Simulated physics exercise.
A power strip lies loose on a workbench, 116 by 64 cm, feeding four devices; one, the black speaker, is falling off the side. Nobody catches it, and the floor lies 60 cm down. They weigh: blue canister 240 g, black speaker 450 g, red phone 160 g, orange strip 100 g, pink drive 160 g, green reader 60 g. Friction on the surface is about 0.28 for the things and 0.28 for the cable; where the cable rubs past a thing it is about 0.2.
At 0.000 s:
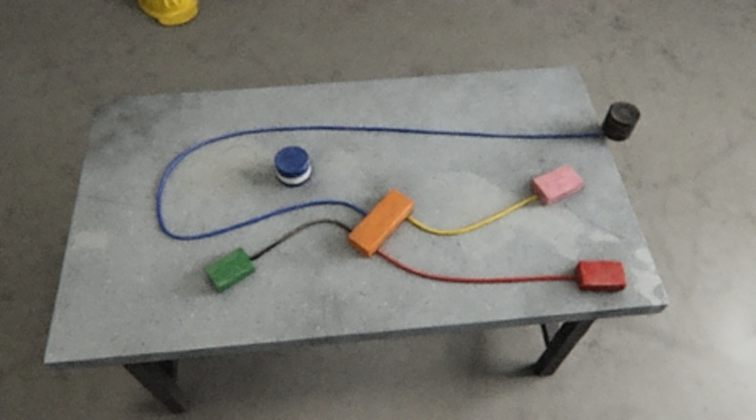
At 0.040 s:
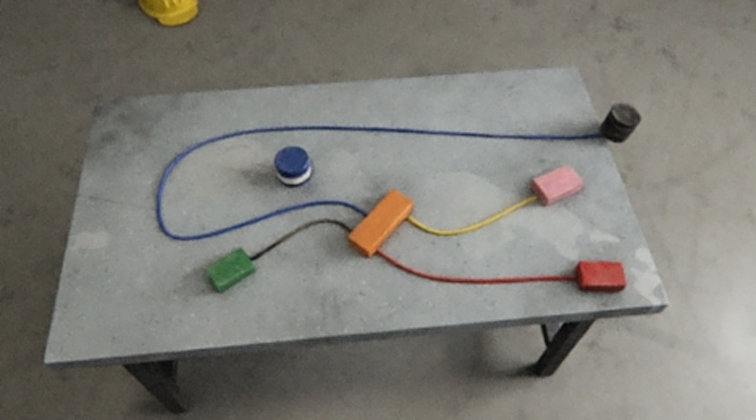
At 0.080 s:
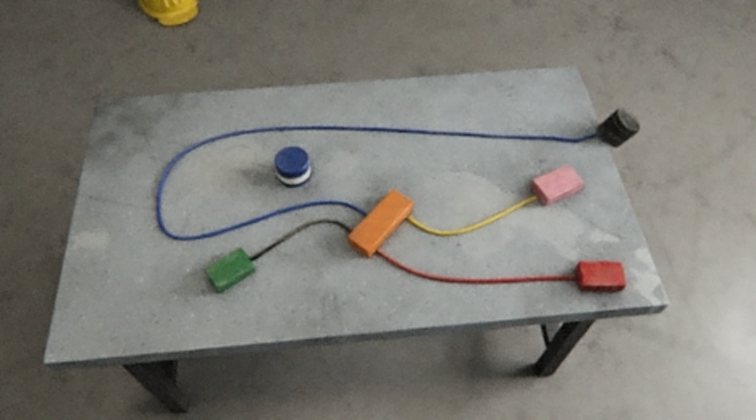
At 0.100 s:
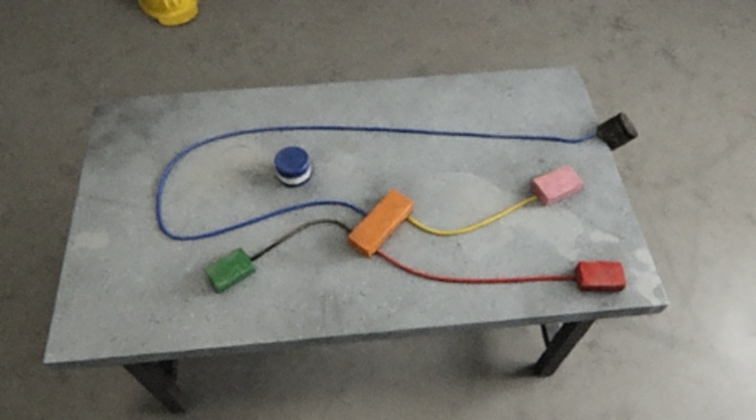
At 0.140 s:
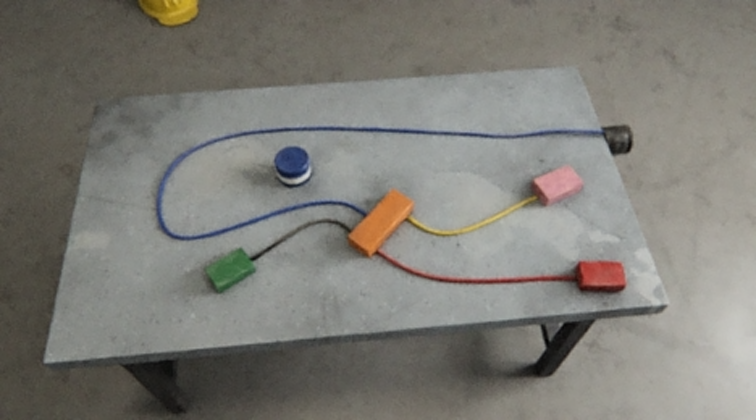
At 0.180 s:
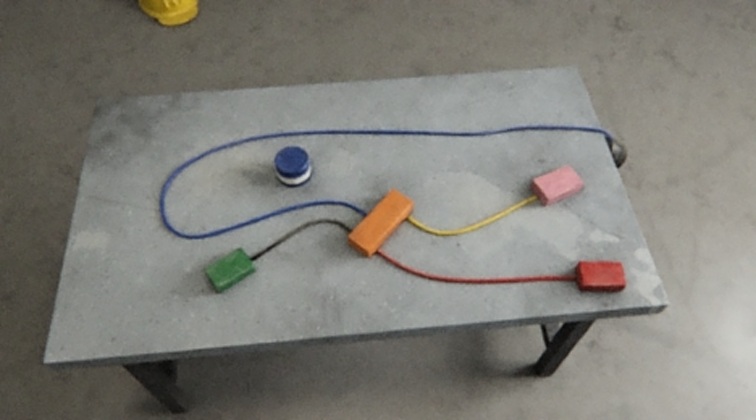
The footage shows colored blocks joined by cables to an orange block on a gray table, beside a blue canister, while a black cylinder on the blue cable tilts at the right edge, then slips over it, drawing the cable slightly.
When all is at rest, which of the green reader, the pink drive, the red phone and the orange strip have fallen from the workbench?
In order: The green reader keeps to the top; the pink drive remains up there; the red phone keeps to the top; the orange strip keeps to the top.
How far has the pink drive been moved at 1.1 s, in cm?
Some 0 cm.
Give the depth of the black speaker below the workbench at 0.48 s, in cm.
About 55 cm.
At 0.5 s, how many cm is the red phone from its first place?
Some 0 cm.
After 0.5 s, the strip's end of the blue cable at (365, 217); black speaker over the edge, blue canister 1 cm off its start.
After 0.8 s, the strip's end of the blue cable at (362, 216); orange strip 1 cm off its start, blue canister 3 cm off its start, black speaker over the edge.
After 1.1 s, the strip's end of the blue cable at (362, 216); orange strip 1 cm off its start at (375, 216), blue canister 3 cm off its start at (304, 160), black speaker over the edge.
After 1.4 s, the strip's end of the blue cable at (362, 216); orange strip 1 cm off its start, blue canister 3 cm off its start, black speaker over the edge.
After 2.6 s, the strip's end of the blue cable at (362, 216); orange strip 1 cm off its start at (375, 216), pink drive 0 cm off its start at (559, 181), green reader 0 cm off its start at (229, 267), red phone 0 cm off its start at (603, 273).
